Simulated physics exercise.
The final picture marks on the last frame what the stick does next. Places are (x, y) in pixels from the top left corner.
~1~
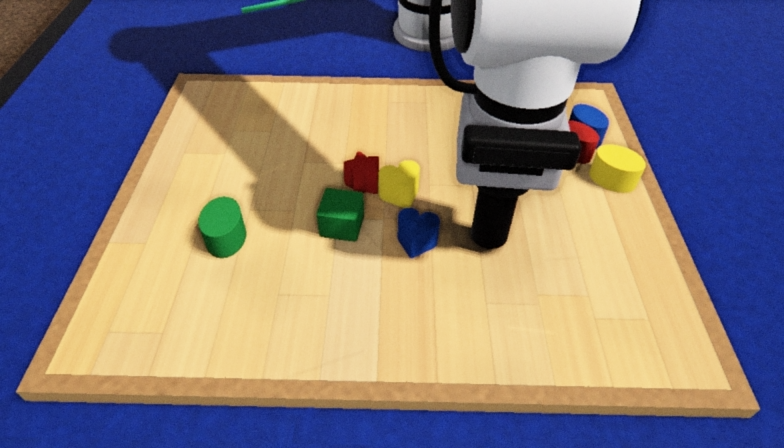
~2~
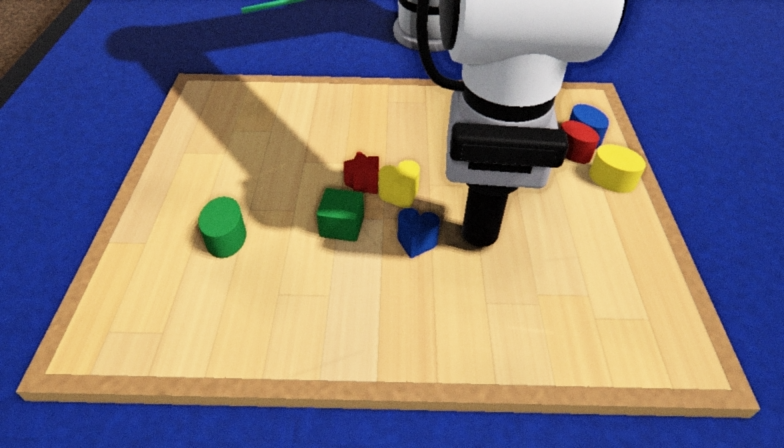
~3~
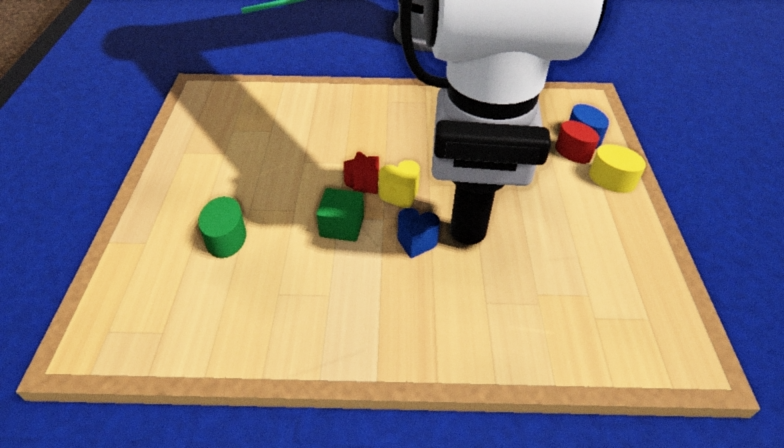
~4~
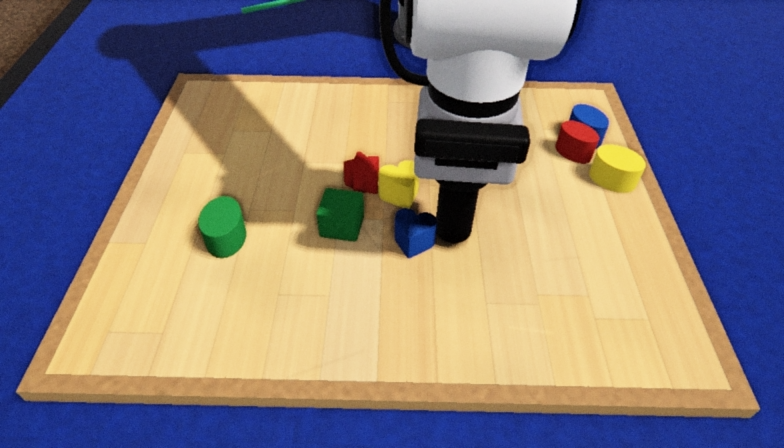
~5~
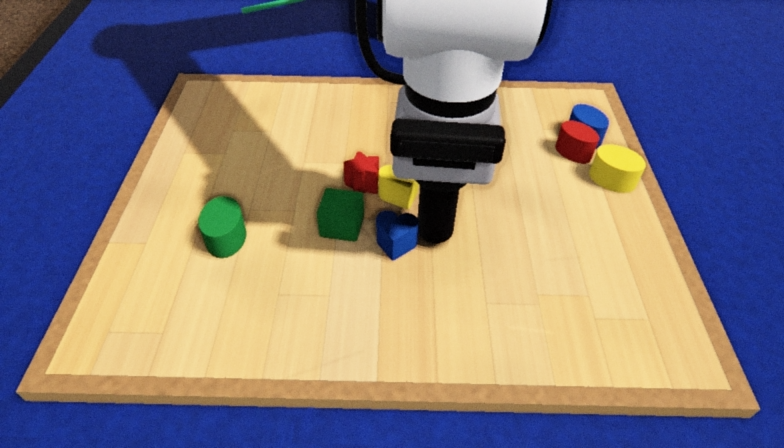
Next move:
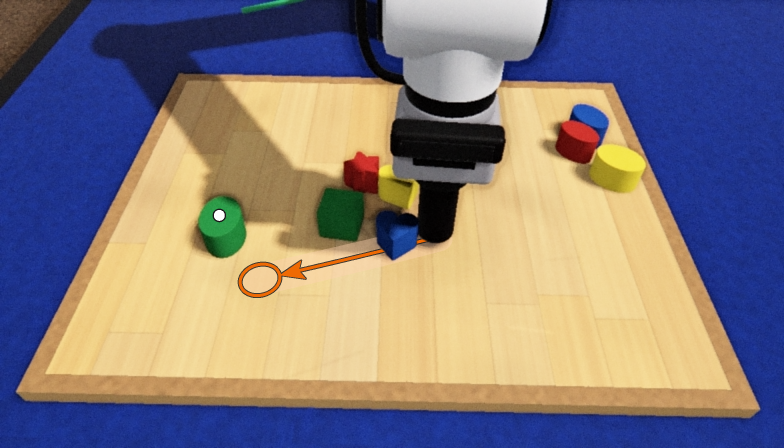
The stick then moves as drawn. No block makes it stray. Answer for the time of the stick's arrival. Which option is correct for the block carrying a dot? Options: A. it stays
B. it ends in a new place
The answer is A.
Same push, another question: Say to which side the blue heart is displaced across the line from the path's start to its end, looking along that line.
It moves over to the right.
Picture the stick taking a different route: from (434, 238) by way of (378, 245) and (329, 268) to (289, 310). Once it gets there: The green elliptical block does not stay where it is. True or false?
That statement is not accurate.
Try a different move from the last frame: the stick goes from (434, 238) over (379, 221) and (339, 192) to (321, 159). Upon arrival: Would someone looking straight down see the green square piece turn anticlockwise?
I expect so.
Path on the board, straight from (434, 238) to (260, 279); the dot is on the green elliptical block.
On the path given first. One third of the way, stick at (379, 244); green square piece at (330, 203), turned 40° clockwise; blue heart at (337, 236).
Two thirds of the way, stick at (319, 258); green square piece at (330, 203), turned 40° clockwise; blue heart at (274, 246), turned 20° clockwise.
At the end, stick at (258, 272); green elliptical block in place; green square piece at (330, 203), turned 40° clockwise; blue heart at (221, 249), turned 85° clockwise.
